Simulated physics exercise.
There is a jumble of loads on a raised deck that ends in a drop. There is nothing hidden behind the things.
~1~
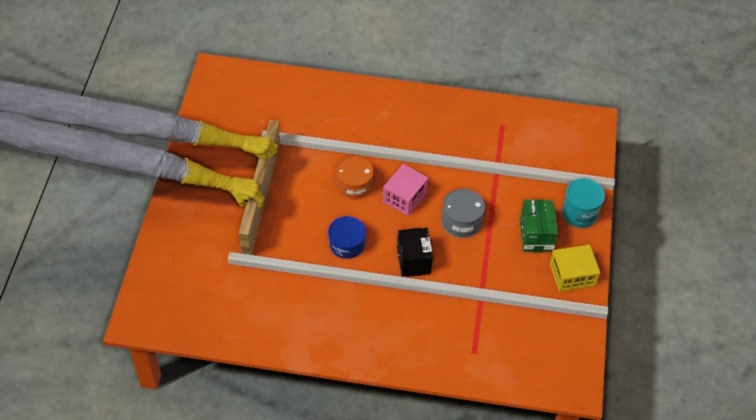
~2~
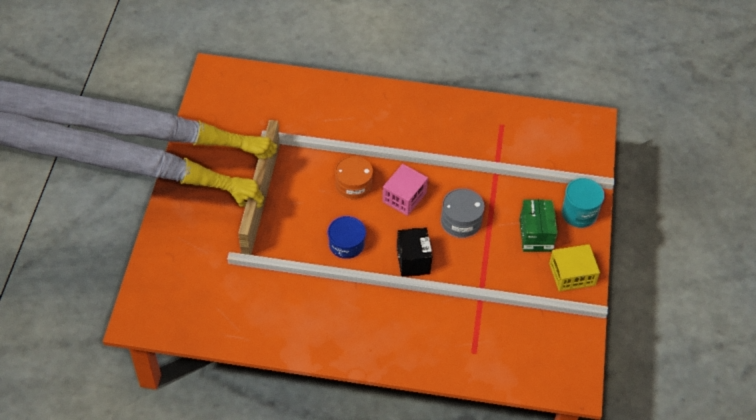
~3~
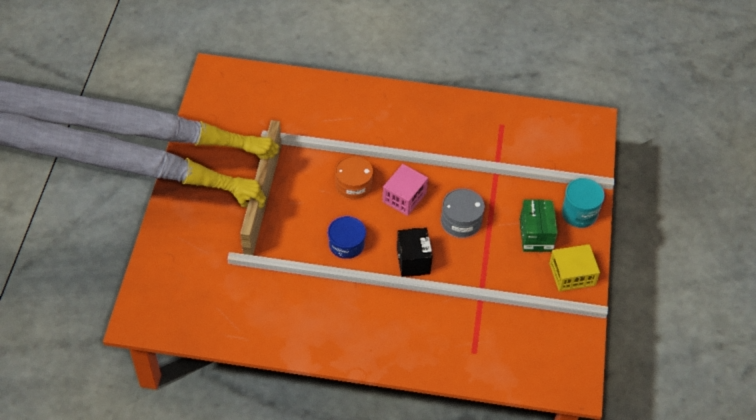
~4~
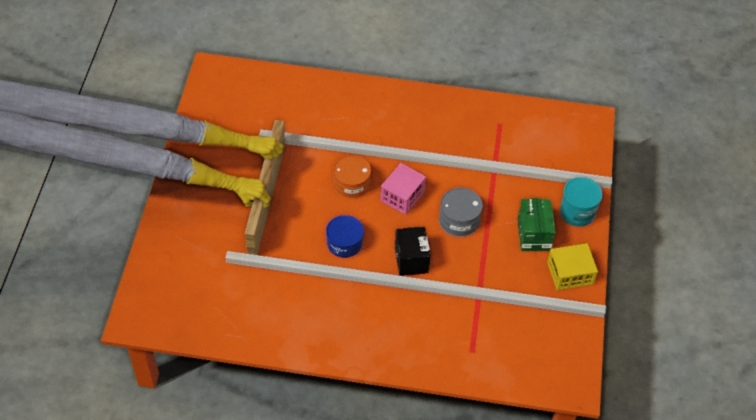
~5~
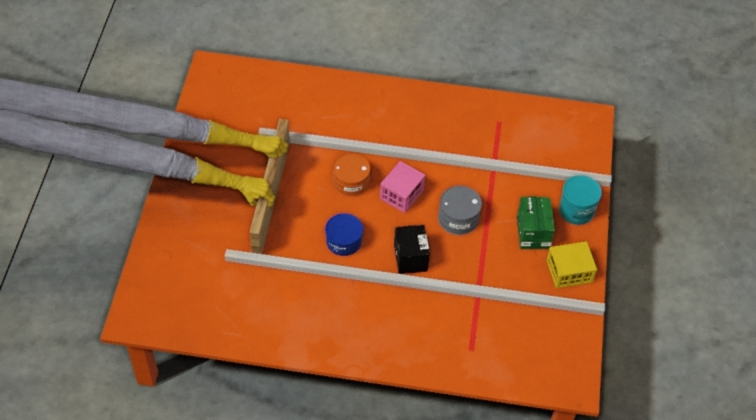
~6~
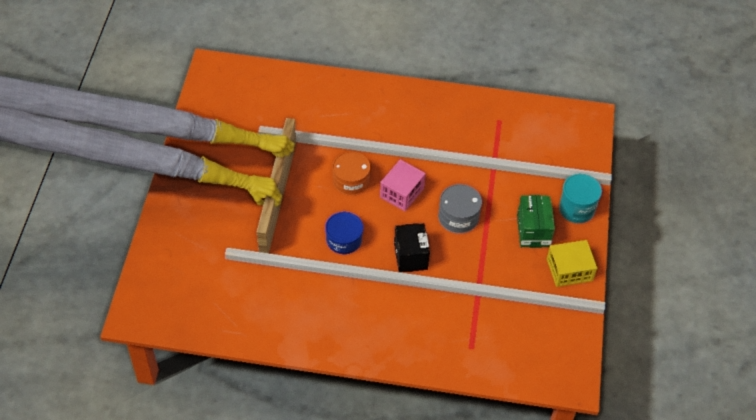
Two yellow-gloved hands slide a wooden plank slightly right across an orange table holding colourful objects.
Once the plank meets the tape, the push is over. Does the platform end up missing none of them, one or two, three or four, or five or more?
It is missing none.
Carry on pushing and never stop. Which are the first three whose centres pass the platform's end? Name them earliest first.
Listing earliest first, you get the yellow crate, the turquoise pail and the green parcel.
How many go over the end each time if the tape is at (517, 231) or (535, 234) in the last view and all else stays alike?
That would be 0, then 1.
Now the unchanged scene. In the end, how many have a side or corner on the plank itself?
At rest, 3 are in contact.
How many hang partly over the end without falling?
The overhang total is 0.
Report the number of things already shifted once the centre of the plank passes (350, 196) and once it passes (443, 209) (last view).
The first count is 3, and then it's 6.
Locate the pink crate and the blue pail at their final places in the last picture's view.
Near (512, 214) and (501, 256).
A little later, none off yet; turquoise pail at rest near (580, 199); yellow crate at rest near (572, 263); green parcel at rest near (535, 221).
When it is over, the number that fall off is zero.
